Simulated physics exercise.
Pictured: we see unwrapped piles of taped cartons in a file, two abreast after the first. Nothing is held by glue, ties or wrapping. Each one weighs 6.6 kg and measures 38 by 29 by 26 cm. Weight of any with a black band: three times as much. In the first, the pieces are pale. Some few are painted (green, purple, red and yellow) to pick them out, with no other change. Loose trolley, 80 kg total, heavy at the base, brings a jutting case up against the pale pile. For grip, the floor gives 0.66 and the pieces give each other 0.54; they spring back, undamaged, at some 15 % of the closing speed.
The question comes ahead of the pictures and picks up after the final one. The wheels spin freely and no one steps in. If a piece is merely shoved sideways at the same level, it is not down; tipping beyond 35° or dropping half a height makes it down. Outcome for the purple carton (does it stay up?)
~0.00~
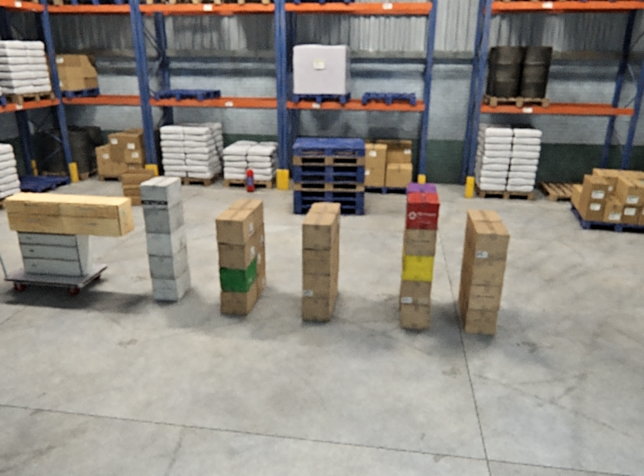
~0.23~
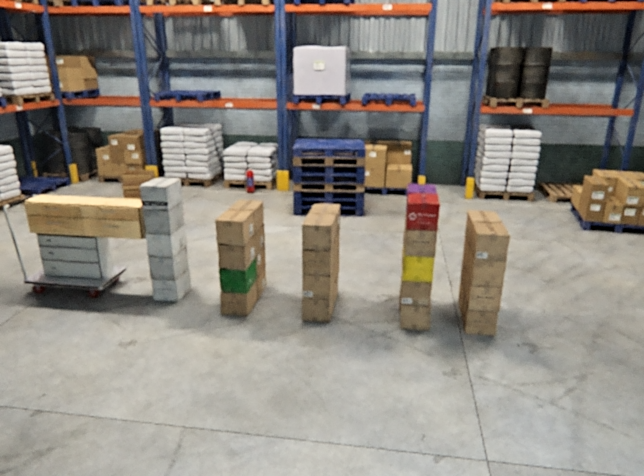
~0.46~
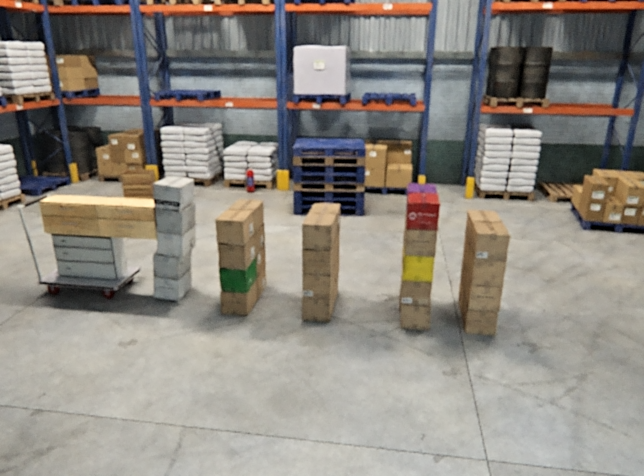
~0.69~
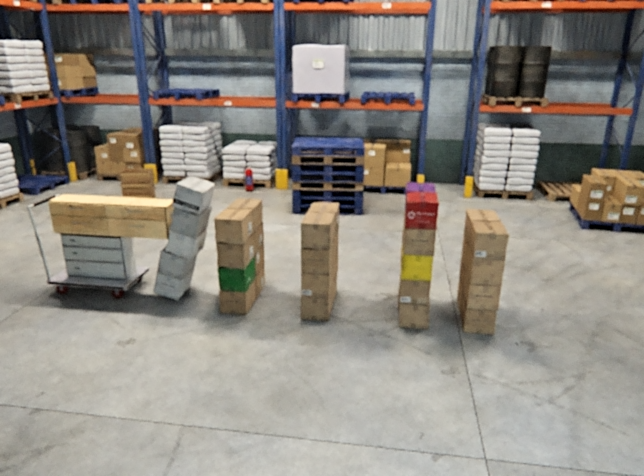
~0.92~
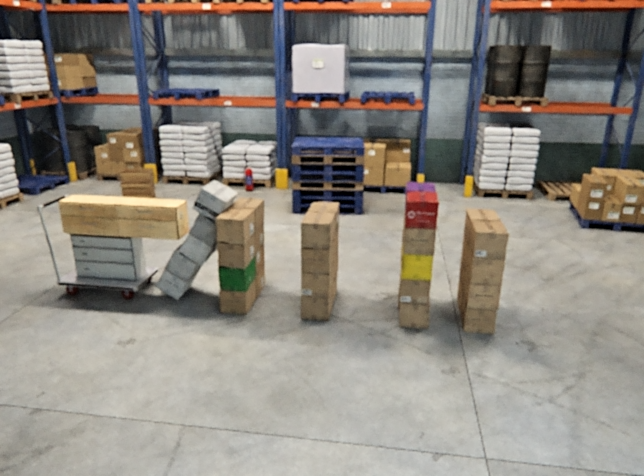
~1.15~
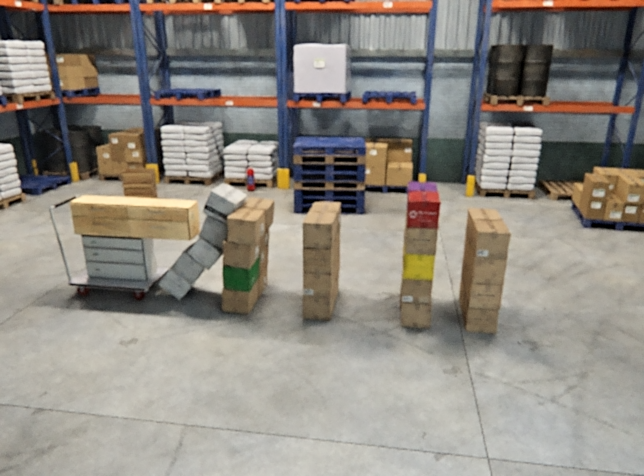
Down.
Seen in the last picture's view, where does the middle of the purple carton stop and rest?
Near (598, 297).
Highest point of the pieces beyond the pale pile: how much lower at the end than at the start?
Something like 70 cm, give or take.
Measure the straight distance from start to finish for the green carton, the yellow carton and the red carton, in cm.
So green shifts 50 cm, yellow shifts 100 cm and red shifts 210 cm.
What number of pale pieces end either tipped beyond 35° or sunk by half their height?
5 of the pale pieces.
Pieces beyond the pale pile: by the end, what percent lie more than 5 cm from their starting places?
Shifted share: 100 %.
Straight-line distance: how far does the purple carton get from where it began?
Roughly 220 centimetres.
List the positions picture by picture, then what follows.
In the first frame (pixels give the middle of a visible side), load (112, 215) 31 cm short; purple carton (422, 187); green carton (233, 281); red carton (423, 216); none of the others has stirred.
In the second frame, load (134, 217) 6 cm short; purple carton (422, 188).
In the third frame, load (150, 217) 12 cm in, top of the pale pile leaning 5°; purple carton (422, 188); none of the others has stirred.
In the fourth frame, load (160, 217) 25 cm in, top of the pale pile leaning 17°; purple carton (421, 187); none of the others has stirred.
In the fifth frame, load (171, 217) 37 cm in, top of the pale pile leaning 29°; purple carton (421, 186); none of the others has stirred.
In the sixth frame, load (182, 218) 47 cm in, top of the pale pile leaning 26°; purple carton (423, 186); green carton (236, 279) 4° from how it stood; red carton (424, 215); steepest lean 4°, the carton at (258, 203); movement in 8 of them.
After 2.42 s, 5 of the pale pile down; 8 of the 34 other cartons down; purple carton unmoved; green carton 52° from how it stood, 16 cm lower.
After 4.00 s, 5 of the pale pile down; 34 of the 34 other cartons down; purple carton 47° from how it stood, 30 cm lower; green carton 56° from how it stood, 20 cm lower.
In the end (6.1 s), 5 of the pale pile down; 34 of the 34 other cartons down; purple carton on its side; yellow carton on its side; red carton on its side. From the last view, middles, purple carton near (598, 297), yellow carton near (515, 287).
